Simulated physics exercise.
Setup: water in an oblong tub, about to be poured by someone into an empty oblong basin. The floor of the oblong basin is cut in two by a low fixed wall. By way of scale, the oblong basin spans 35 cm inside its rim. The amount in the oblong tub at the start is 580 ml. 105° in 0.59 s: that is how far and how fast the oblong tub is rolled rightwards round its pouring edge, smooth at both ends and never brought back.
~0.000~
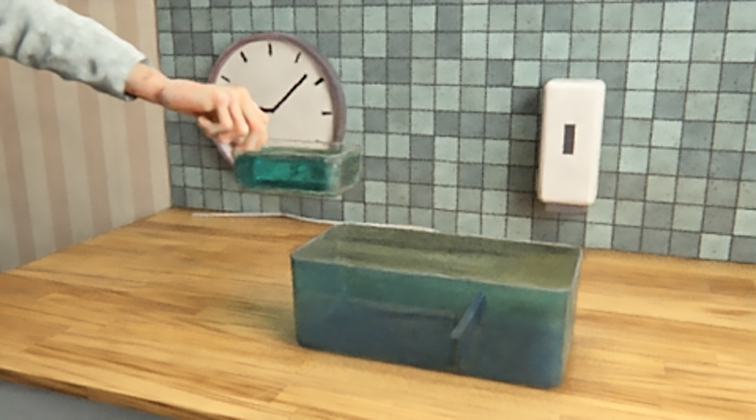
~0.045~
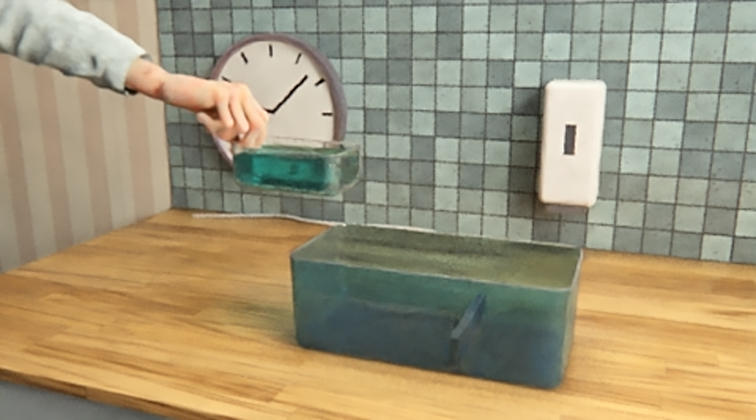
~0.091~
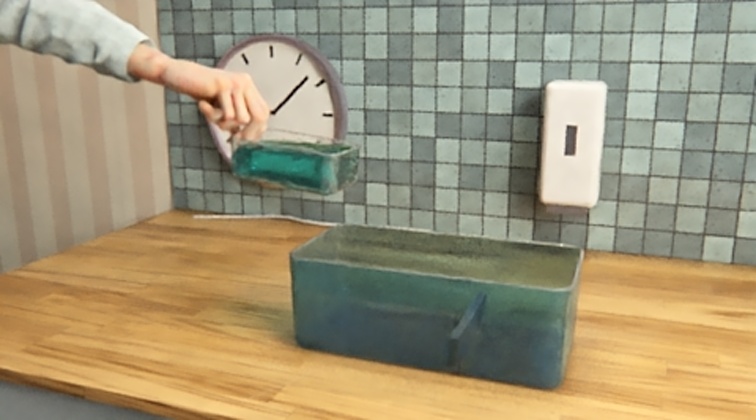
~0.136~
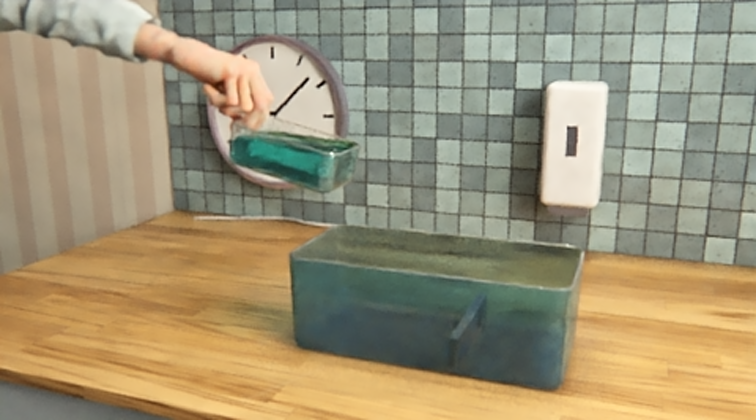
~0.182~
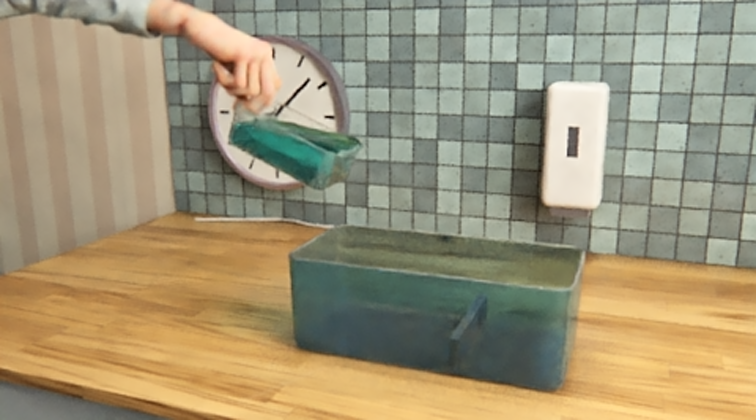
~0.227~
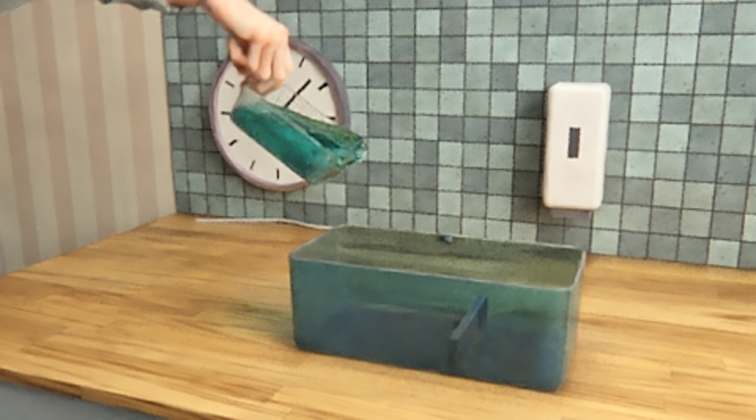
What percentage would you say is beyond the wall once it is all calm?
I would put it at about 13 per cent.
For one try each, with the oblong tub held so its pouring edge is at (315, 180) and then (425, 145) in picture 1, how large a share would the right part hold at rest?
The first try gives around 10 percent, the second around 70 percent.
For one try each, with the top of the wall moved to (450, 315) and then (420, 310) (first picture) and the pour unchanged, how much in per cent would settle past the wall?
In order, 50 and 70 per cent.
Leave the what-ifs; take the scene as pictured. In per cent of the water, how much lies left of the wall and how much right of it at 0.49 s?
Left roughly 20 per cent, right roughly 0.
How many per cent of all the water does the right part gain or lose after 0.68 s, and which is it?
It climbs by roughly 2 per cent.
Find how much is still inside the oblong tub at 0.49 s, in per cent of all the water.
Around 14 in a hundred.
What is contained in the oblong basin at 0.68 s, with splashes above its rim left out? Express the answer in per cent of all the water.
92 %, more or less.
After 0.49 s the tilt is 97° and 14 per cent is still to pour, 20 is left of the wall and 0 right of it.
After 0.68 s the tilt is 105° and 1 per cent is still to pour, 81 is left of the wall and 11 right of it.
After 0.87 s the tilt is 105° and 0 per cent is still to pour, 80 is left of the wall and 11 right of it.
After 1.09 s the tilt is 105° and 0 per cent is still to pour, 84 is left of the wall and 12 right of it.
In the end 83 per cent lies left of the wall, 13 right of it and 4 outside.
